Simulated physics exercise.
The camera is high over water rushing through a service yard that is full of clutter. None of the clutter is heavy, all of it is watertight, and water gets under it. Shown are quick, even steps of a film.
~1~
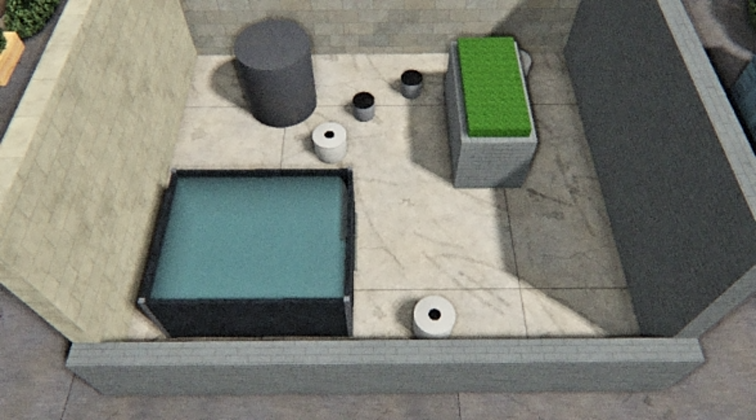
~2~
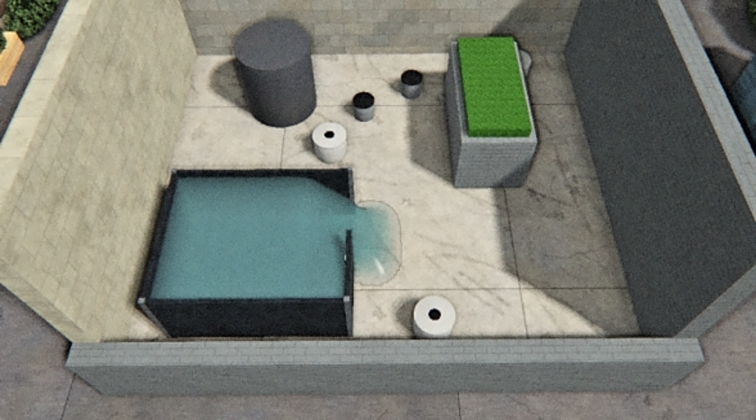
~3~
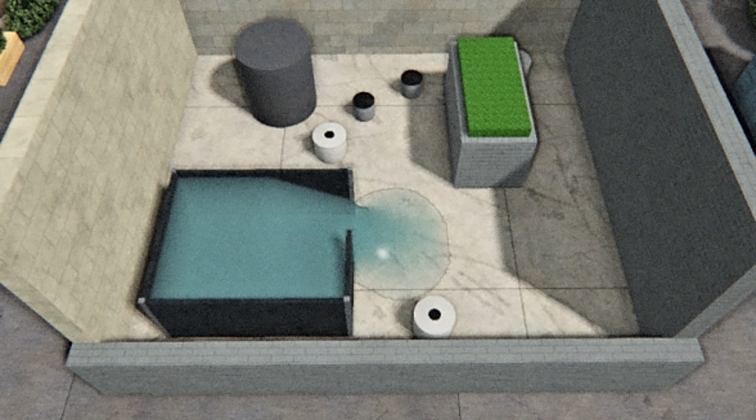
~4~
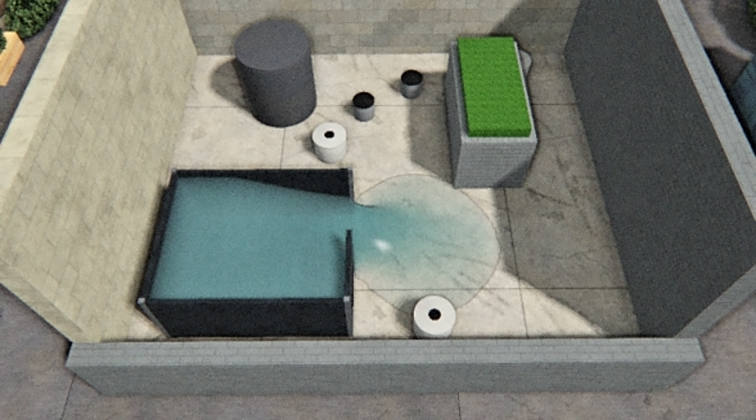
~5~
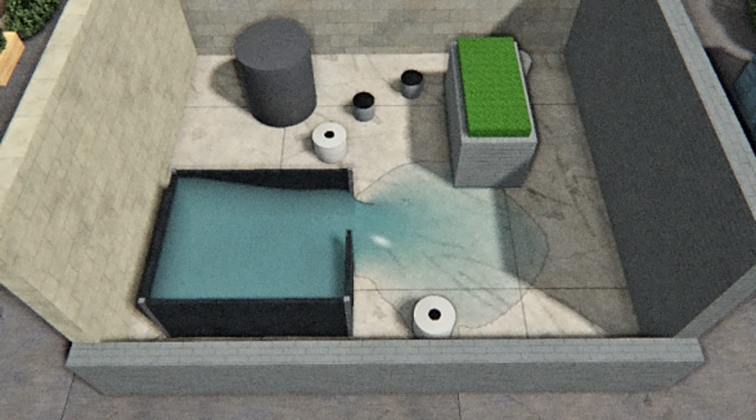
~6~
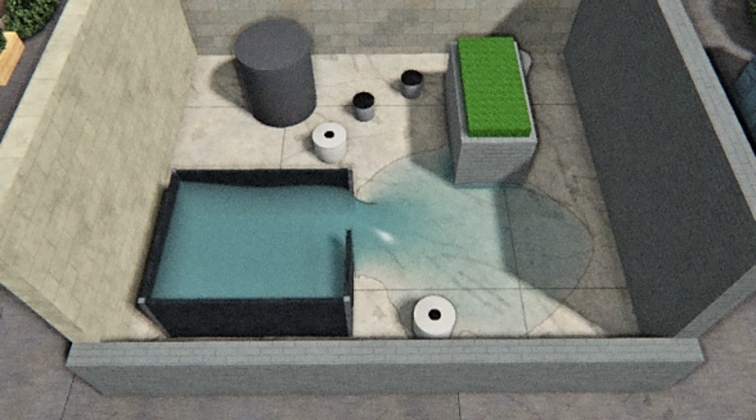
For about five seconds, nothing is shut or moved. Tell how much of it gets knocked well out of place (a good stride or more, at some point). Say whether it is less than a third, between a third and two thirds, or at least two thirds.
The share moved far is a third up to two thirds.
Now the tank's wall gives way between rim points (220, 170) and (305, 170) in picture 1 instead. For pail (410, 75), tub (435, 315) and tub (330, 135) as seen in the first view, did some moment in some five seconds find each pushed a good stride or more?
Taking them one at a time, the first gets shoved clear, the second not displaced that far and the third gets shoved clear.
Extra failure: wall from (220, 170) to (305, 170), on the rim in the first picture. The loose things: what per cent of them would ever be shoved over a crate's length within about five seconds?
Roughly 80 %.
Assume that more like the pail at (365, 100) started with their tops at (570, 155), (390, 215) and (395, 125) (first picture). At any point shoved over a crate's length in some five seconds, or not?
Results - 1: Ends up far away; 2: Ends up far away; 3: Doesn't go far.
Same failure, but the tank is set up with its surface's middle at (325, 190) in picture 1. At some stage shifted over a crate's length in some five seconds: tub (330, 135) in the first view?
From the way the scene plays out, it travelled less.
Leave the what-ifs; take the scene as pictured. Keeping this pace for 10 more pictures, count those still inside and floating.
By my tally, 0.
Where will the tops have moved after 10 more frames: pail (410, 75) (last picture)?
I'd expect it around (350, 48).
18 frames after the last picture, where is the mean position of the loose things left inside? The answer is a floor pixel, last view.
I'd put it roughly at (364, 138).
A moment on, 0 of 5 are well off their spots; 0 afloat.
Next, 1 of 5 are well off their spots; 0 afloat.
Later, 2 of 5 are well off their spots; 1 afloat.
In the end, 3 of 5 are well off their spots, and 3 have been at some point; 2 afloat.
